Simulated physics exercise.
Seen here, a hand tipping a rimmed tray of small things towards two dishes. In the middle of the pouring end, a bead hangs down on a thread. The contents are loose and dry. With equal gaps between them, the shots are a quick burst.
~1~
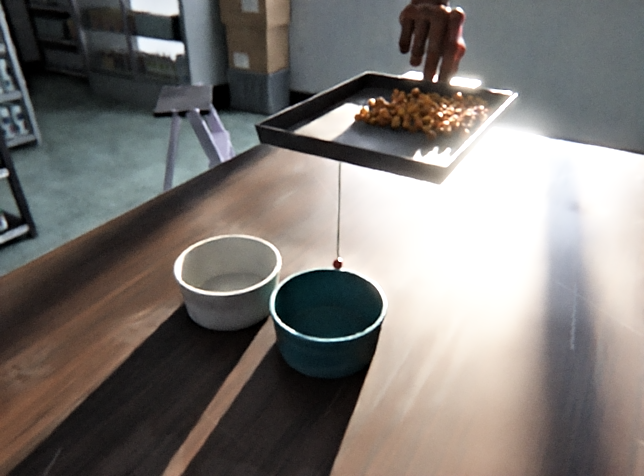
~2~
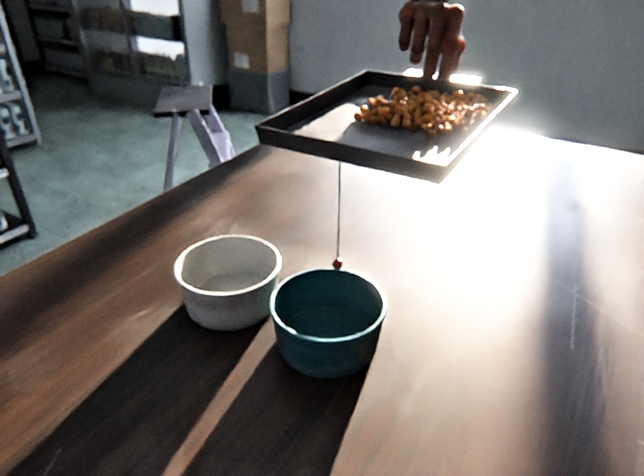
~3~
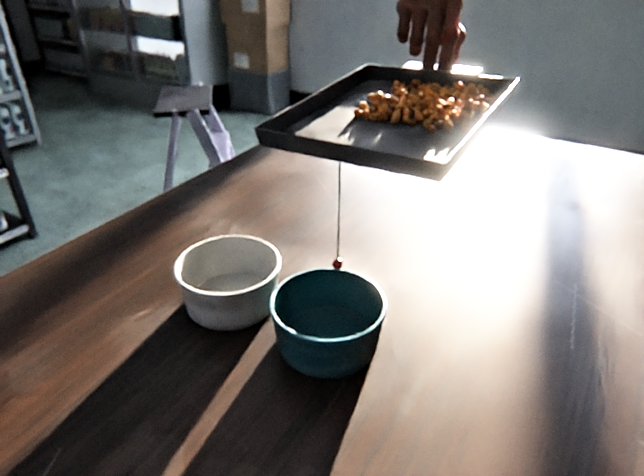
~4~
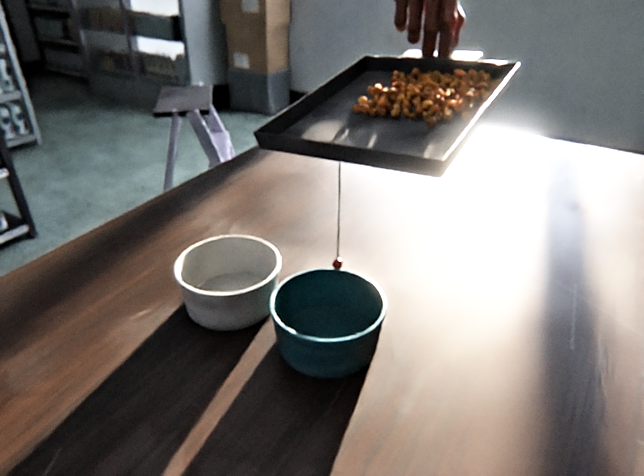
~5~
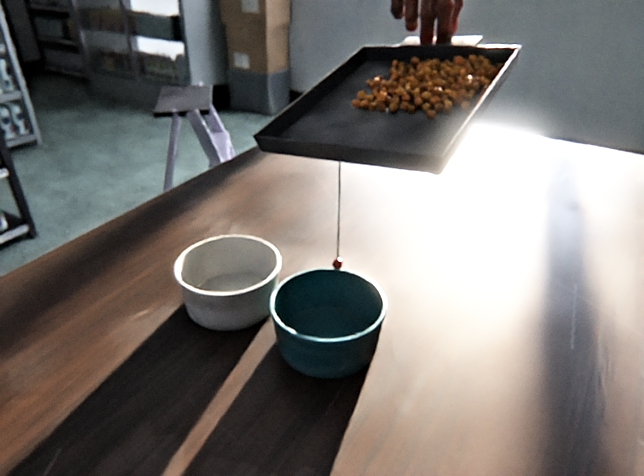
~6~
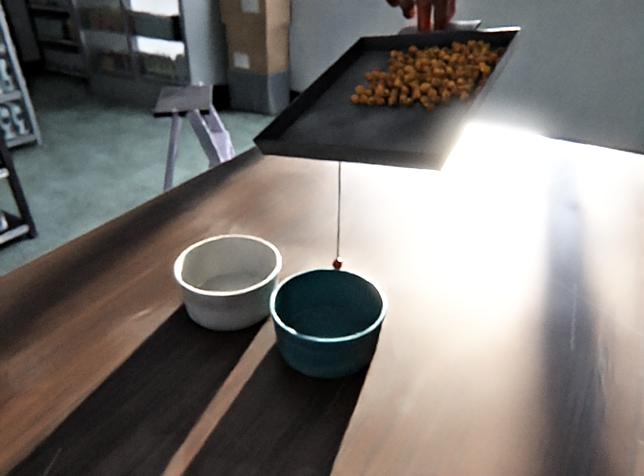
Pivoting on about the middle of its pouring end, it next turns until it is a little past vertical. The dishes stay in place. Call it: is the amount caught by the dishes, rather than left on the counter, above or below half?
Above half.
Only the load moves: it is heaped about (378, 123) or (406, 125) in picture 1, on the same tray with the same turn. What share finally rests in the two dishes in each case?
Respectively 70 and 70 in a hundred.
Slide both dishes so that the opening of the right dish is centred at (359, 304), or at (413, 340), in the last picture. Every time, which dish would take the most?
Result, first place: The lefthand one; second place: The lefthand one.
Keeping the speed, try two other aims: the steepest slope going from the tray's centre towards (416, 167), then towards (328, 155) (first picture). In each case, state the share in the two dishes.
Somewhere close to 10 % the first time, 80 % the second.
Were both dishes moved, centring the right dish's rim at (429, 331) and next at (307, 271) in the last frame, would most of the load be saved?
Well, the minor share the first time and the bulk the second time.
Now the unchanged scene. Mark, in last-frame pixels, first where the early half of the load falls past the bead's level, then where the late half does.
The opening part goes through (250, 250); what follows goes through (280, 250).
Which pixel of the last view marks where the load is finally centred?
Near pixel (253, 298).
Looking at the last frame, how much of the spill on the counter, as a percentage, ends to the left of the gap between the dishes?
That comes to about 30 per cent of the pieces.
Soon after the last picture, tray tipped steeply; most on the tray; a stray few in the right dish; a small part in the left dish; a stray few outside both; a small part in the air.
A little later, tray tipped past a quarter turn; most on the tray; a stray few in the right dish; about a quarter in the left dish; a small part outside both.
Later still, tray tipped past a quarter turn; about a quarter in the right dish; about half in the left dish; about a third outside both.
At rest, tray tipped past a quarter turn; about a quarter in the right dish; about half in the left dish; about a third outside both.
